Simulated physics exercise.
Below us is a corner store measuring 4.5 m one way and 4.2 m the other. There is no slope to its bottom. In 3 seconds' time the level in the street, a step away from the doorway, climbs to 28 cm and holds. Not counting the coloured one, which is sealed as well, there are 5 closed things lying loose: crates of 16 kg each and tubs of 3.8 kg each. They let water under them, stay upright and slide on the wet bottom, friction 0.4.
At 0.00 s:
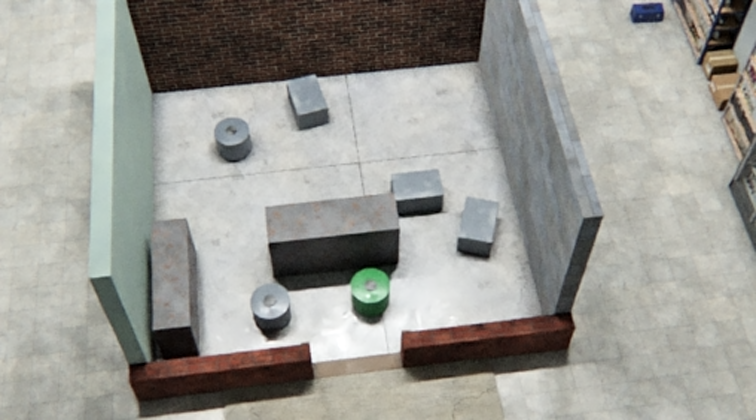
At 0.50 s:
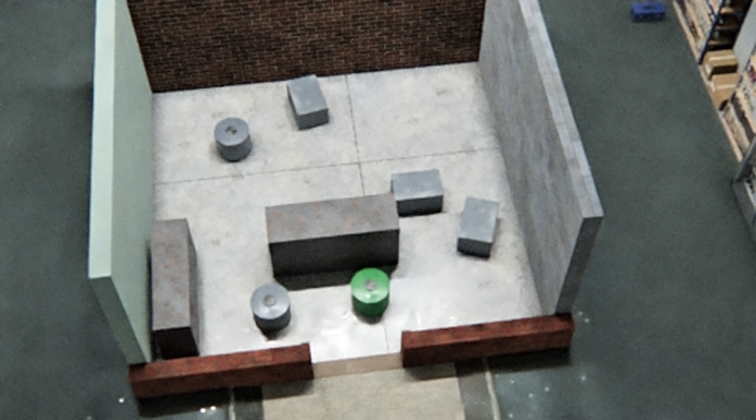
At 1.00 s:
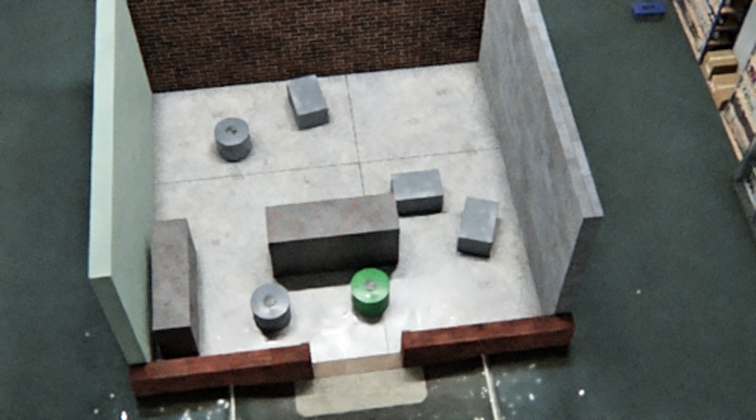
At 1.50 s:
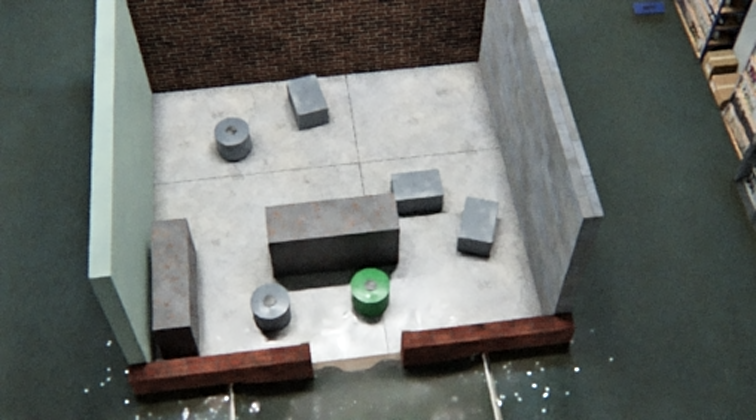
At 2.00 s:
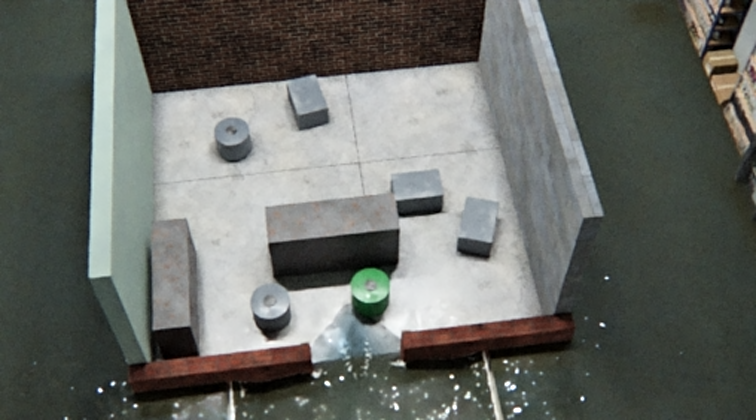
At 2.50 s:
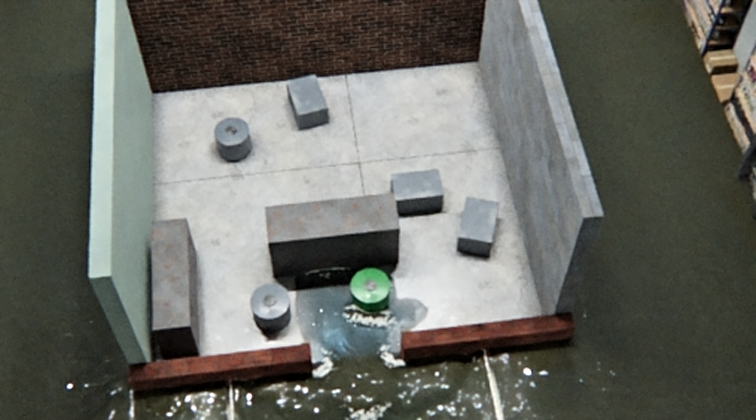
Dark water spreads around a small walled room open at the front, seen from high above by a camera that stays still. Inside, a green tub stands near the doorway gap between two low red-brick walls, with grey tubs, grey crates and two long dark blocks behind and beside it. The water covers the pale ground outside, glints along the front, then pours through the gap and spreads around the unmoving green tub.
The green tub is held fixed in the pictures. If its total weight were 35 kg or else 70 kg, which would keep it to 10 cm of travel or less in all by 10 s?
I foresee success with the heavier mass only.
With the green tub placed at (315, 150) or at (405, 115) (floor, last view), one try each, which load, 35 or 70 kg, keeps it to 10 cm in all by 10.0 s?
The light mass does it, then the light mass does it.
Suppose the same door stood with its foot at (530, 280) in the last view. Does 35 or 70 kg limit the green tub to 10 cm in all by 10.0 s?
If so, only the heavier one succeeds.
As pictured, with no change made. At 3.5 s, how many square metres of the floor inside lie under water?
Close to 4.5 m2, I'd say.
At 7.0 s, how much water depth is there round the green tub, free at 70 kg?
Depth: Approx. 16 cm.
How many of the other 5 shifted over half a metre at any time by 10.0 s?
It adds up to 3.
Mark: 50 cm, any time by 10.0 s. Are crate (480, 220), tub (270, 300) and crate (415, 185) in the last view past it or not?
Beyond, beyond, below.
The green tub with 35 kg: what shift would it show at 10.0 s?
Around 140 centimetres out of place.
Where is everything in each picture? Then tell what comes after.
In the first picture, the green tub at (371, 285), on the bottom; 0.0 m2 under water; 0 of 6 have shifted.
In the second picture, the green tub at (371, 285) rests on the ground; water covers 0.0 m2; 0 of 6 have shifted.
In the third picture, the green tub at (371, 285) rests on the ground; 0.0 m2 under water; 0 of 6 have shifted.
In the fourth picture, the green tub at (371, 285) rests on the ground; 0.0 m2 under water; 0 of 6 have shifted.
In the fifth picture, the green tub at (371, 285) rests on the ground; water covers 0.4 m2; 0 of 6 have shifted.
In the sixth picture, the green tub at (371, 285) rests on the ground; 1.0 m2 under water; 0 of 6 have shifted.
After 3.5 s the green tub would be 13 cm from its start with 35 kg and 0 cm from its start with 70 kg; 12 cm of water round it then.
After 4.5 s the green tub would be 61 cm from its start with 35 kg and 0 cm from its start with 70 kg; 13 cm of water round it then.
After 7.0 s the green tub would be 113 cm from its start with 35 kg and 0 cm from its start with 70 kg; 16 cm of water round it then.
After 10.0 s the green tub would be 132 cm from its start with 35 kg and 0 cm from its start with 70 kg; 18 cm of water round it then.
